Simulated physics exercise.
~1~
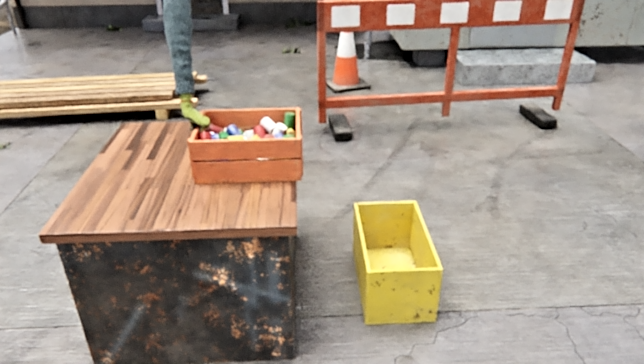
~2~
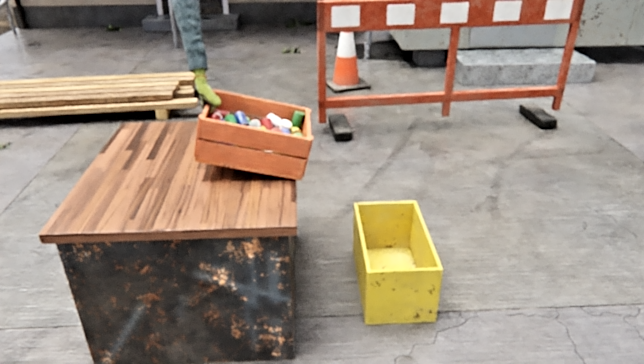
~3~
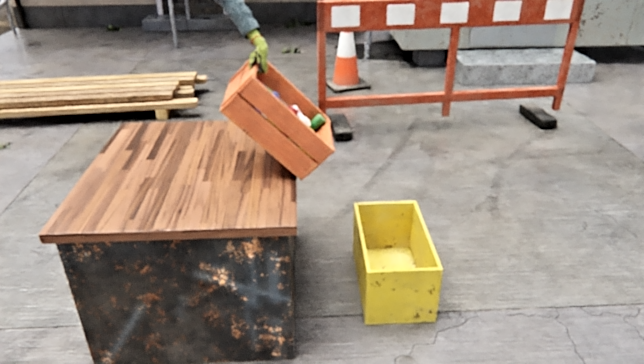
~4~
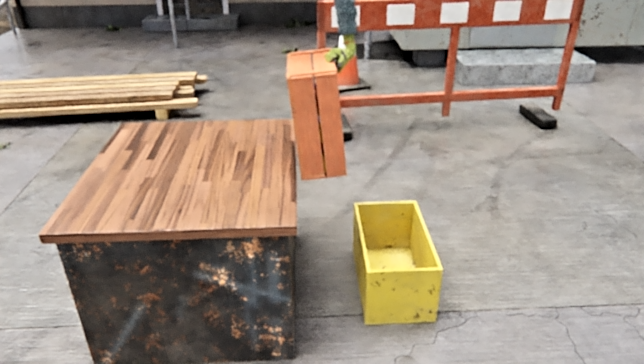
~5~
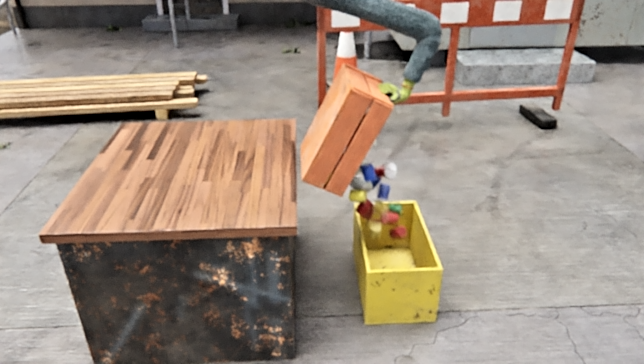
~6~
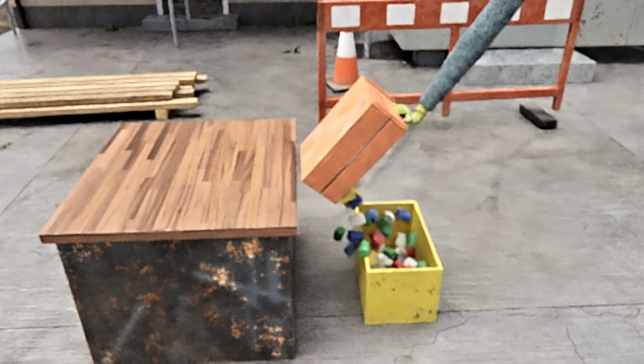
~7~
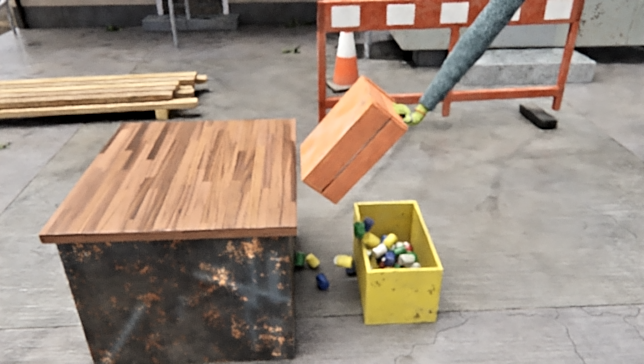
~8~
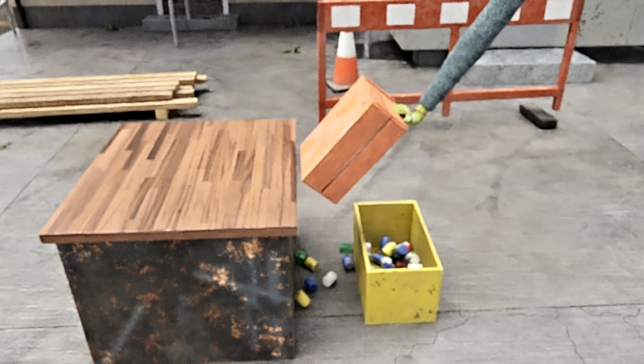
We see a gloved hand tip an orange box of small colourful jars off a wooden-topped bench and over a yellow box on the ground. The jars tumble out, most landing in the yellow box, while a few end up on the ground to its left, beside the bench.
